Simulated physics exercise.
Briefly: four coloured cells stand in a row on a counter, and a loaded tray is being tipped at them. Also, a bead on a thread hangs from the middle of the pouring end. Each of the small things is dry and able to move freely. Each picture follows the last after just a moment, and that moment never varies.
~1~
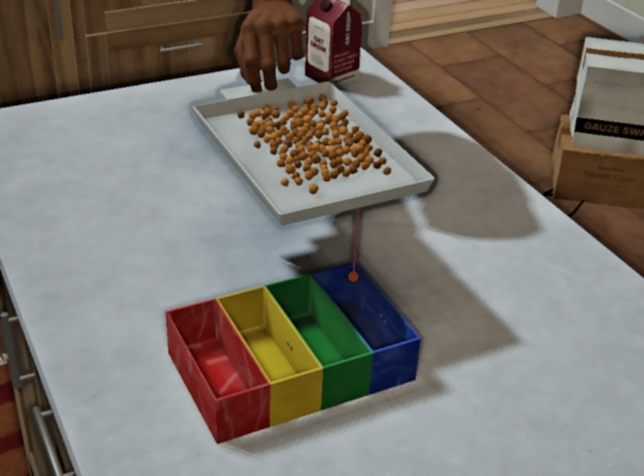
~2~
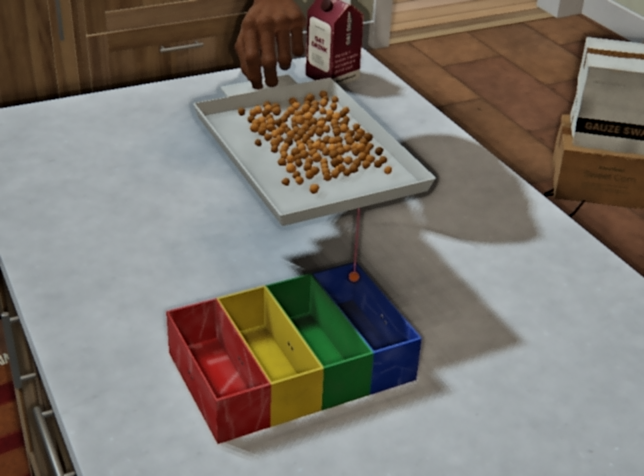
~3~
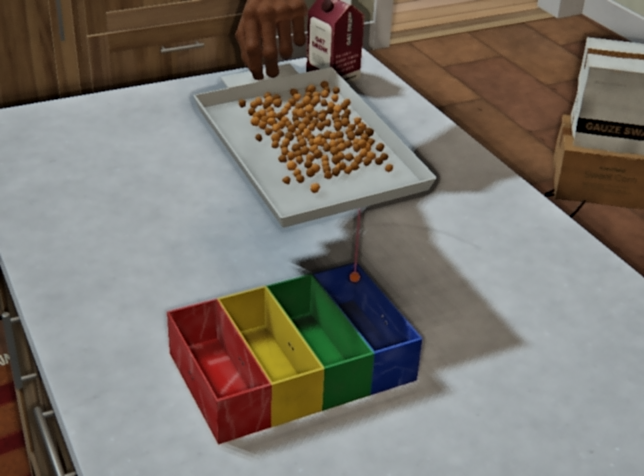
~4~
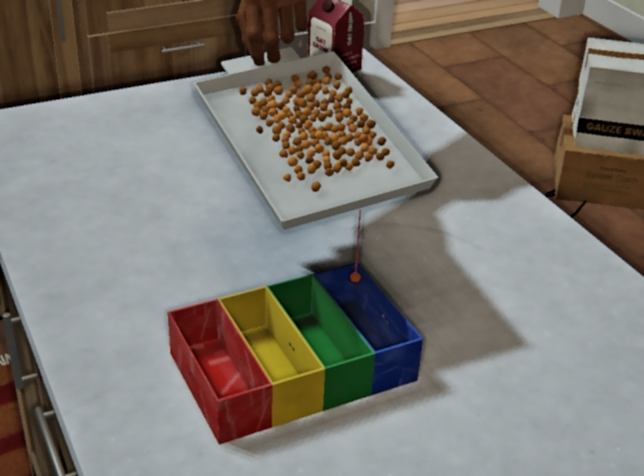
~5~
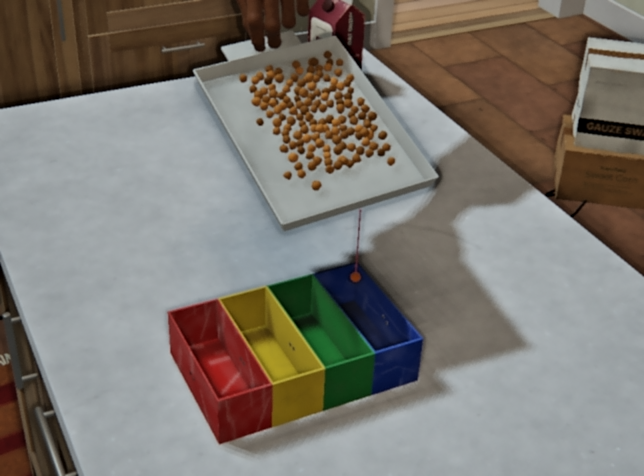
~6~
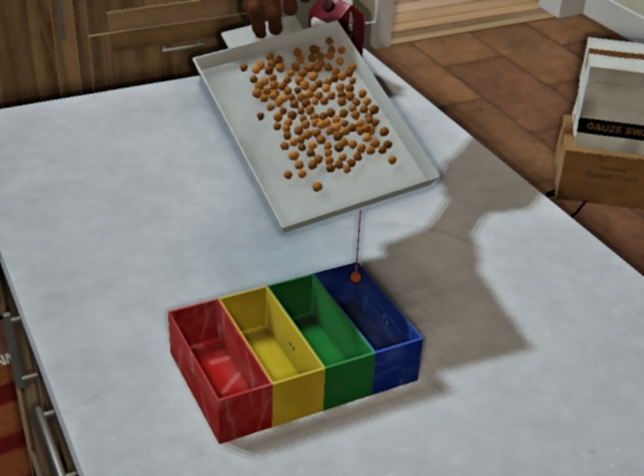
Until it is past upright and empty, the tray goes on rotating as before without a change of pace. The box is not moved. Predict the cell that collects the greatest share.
The green cell collects the greatest share.
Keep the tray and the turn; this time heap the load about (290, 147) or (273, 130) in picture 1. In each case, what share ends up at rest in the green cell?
About 50 % and 40 %.
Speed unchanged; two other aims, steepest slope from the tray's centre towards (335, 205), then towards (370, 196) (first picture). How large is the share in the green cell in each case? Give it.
Shares, approx.: 40 %, then 10 %.
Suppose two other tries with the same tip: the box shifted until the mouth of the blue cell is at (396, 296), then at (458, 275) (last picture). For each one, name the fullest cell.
Yellow first, the cell in red second.
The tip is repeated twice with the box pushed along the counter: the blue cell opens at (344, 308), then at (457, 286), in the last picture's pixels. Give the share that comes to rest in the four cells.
Around 90 then around 80 per cent.
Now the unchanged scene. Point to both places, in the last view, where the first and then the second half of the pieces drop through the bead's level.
The first part passes (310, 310); everything after passes (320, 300).
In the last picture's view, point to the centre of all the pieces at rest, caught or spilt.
Around (324, 360), give or take.
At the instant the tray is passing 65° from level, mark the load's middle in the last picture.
The load is centred near (323, 195).
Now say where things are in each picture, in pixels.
The first frame shows corners of the pouring end at (282, 211) and (428, 177), level; middle of the load at (310, 135), roasted chickpeas; bead on its thread at (353, 277); red cell at (243, 409); yellow cell at (296, 393); green cell at (346, 377); blue cell at (395, 362).
The second frame shows corners of the pouring end at (283, 211) and (429, 177), level; middle of the load at (311, 133).
The third frame shows corners of the pouring end at (284, 214) and (430, 176), tipped barely, lowest at the left corner; middle of the load at (312, 127).
The fourth frame shows corners of the pouring end at (285, 217) and (431, 176), tipped a little, lowest at the left corner; middle of the load at (313, 118).
The fifth frame shows corners of the pouring end at (285, 219) and (432, 175), tipped clearly, lowest at the left corner; middle of the load at (314, 109).
The sixth frame shows corners of the pouring end at (285, 222) and (433, 174), tipped clearly, lowest at the left corner; middle of the load at (315, 102); red cell at (245, 410); yellow cell at (298, 393); green cell at (349, 377); blue cell at (397, 362).
Soon after the last picture, tray tipped steeply; nearly all on the tray; a stray few in the yellow cell; a stray few in the green cell; a stray few in the blue cell; a small part falling or outside the box.
A little later, tray tipped past a quarter turn; about two thirds on the tray; about a quarter in the green cell; a small part in the yellow cell; a stray few in the blue cell; a small part falling or outside the box.
Later still, tray tipped past a quarter turn; about half in the green cell; about a quarter in the yellow cell; about a quarter in the blue cell; a stray few in the red cell; a stray few falling or outside the box.
At rest, tray tipped past a quarter turn; about half in the green cell; about a quarter in the yellow cell; about a quarter in the blue cell; a stray few in the red cell; a stray few outside the box.
